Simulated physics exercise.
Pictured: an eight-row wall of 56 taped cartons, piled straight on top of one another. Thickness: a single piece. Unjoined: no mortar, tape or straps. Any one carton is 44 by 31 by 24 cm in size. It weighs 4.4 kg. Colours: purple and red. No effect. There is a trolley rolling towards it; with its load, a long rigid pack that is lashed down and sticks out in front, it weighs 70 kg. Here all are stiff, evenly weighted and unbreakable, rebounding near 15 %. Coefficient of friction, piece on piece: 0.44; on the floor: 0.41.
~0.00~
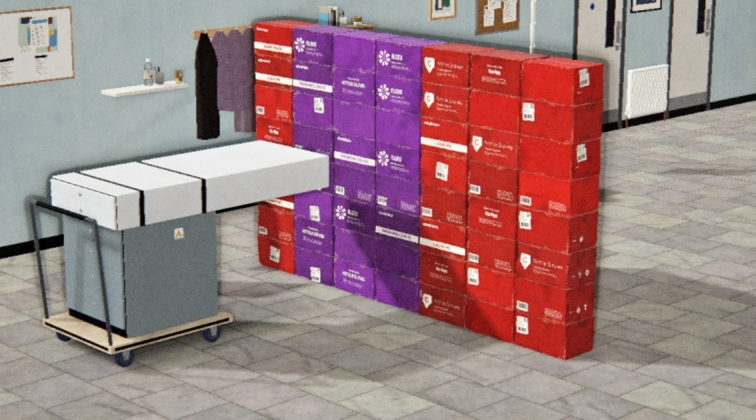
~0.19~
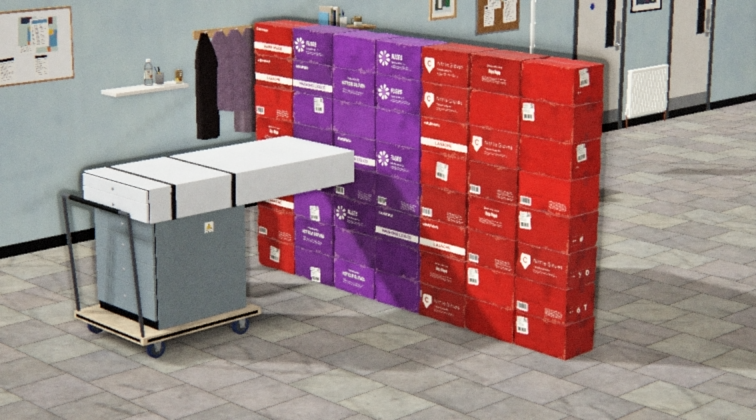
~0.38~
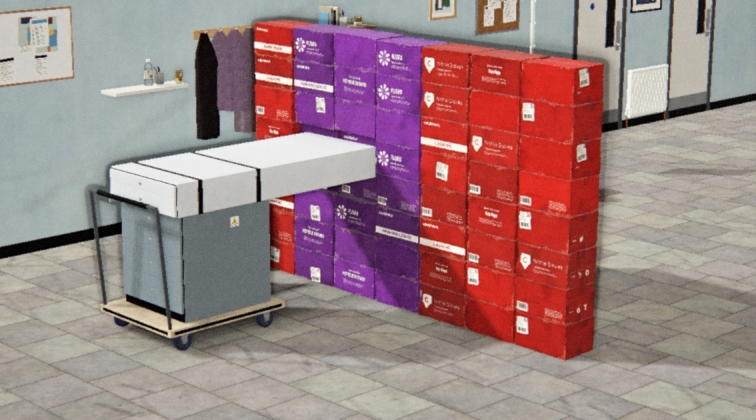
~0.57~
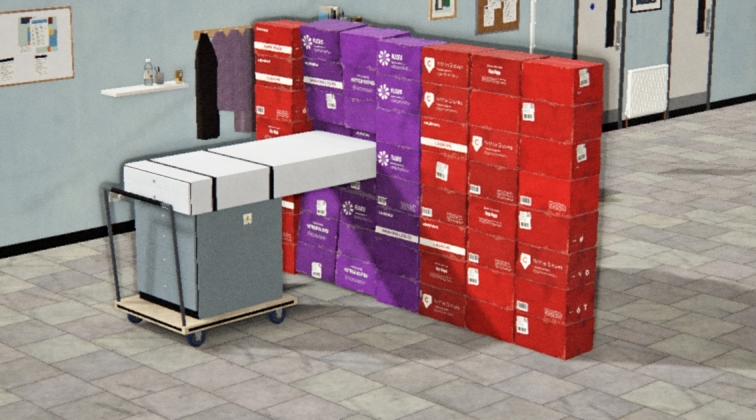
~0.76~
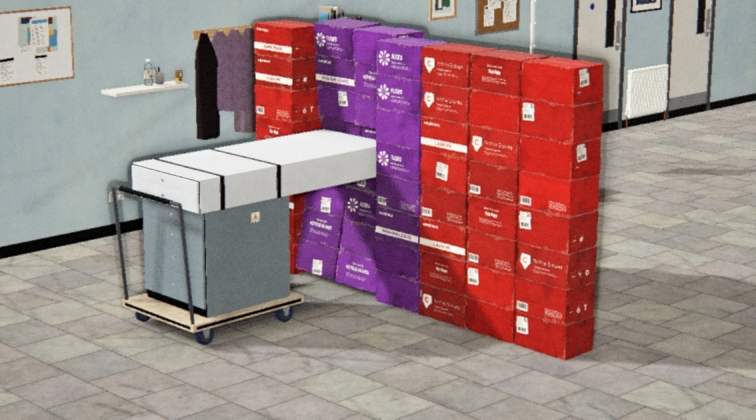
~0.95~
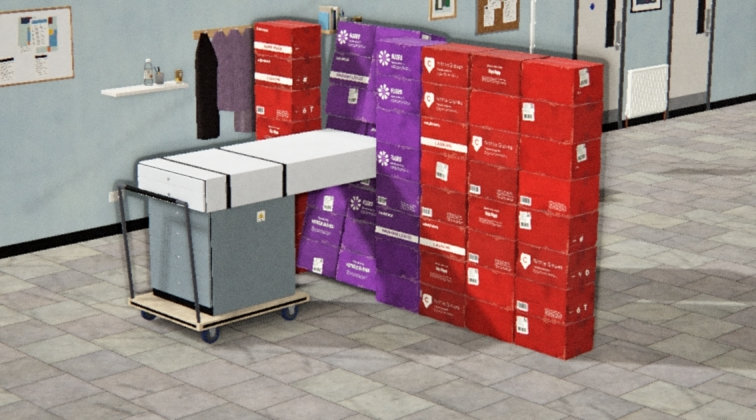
A wall of red and purple cartons shifts as a loaded trolley pushes into purple ones.
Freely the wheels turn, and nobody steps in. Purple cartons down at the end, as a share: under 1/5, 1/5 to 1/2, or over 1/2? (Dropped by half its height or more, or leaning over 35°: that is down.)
Proportion down: Above fifty percent.
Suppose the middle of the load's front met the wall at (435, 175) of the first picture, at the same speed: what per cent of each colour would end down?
Red 20 %, purple 30 %.
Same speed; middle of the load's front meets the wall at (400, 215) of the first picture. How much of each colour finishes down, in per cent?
Red 0%, purple 0%.
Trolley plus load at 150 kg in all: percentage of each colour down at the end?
That would leave red at 0 and purple at 70 per cent.
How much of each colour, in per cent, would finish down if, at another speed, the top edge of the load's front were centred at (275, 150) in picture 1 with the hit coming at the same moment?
Red 0%, purple 70%.
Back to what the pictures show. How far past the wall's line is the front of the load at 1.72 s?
About 35 cm.
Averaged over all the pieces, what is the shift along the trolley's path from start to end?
Around 40 centimetres.
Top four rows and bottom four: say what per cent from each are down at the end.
Top 30, bottom 30 per cent.
By 1.30 s, load 34 cm past the wall's line, still rolling; 6 of the 24 purple cartons down (6 of 56 in all colours); top purple carton tilted 28°, 15 cm lower.
By 1.72 s, load 37 cm past the wall's line, stopped; 16 of the 24 purple cartons down (16 of 56 in all colours); top purple carton tilted 66°, 1.12 m lower.
When it is over (2.7 s), load 37 cm past the wall's line, stopped; 16 of the 24 purple cartons down (16 of 56 in all colours); top purple carton on its side; top red carton unmoved. That is 67 per cent. In pixels of the last frame, middles, top purple carton near (613, 210), top red carton near (510, 73).
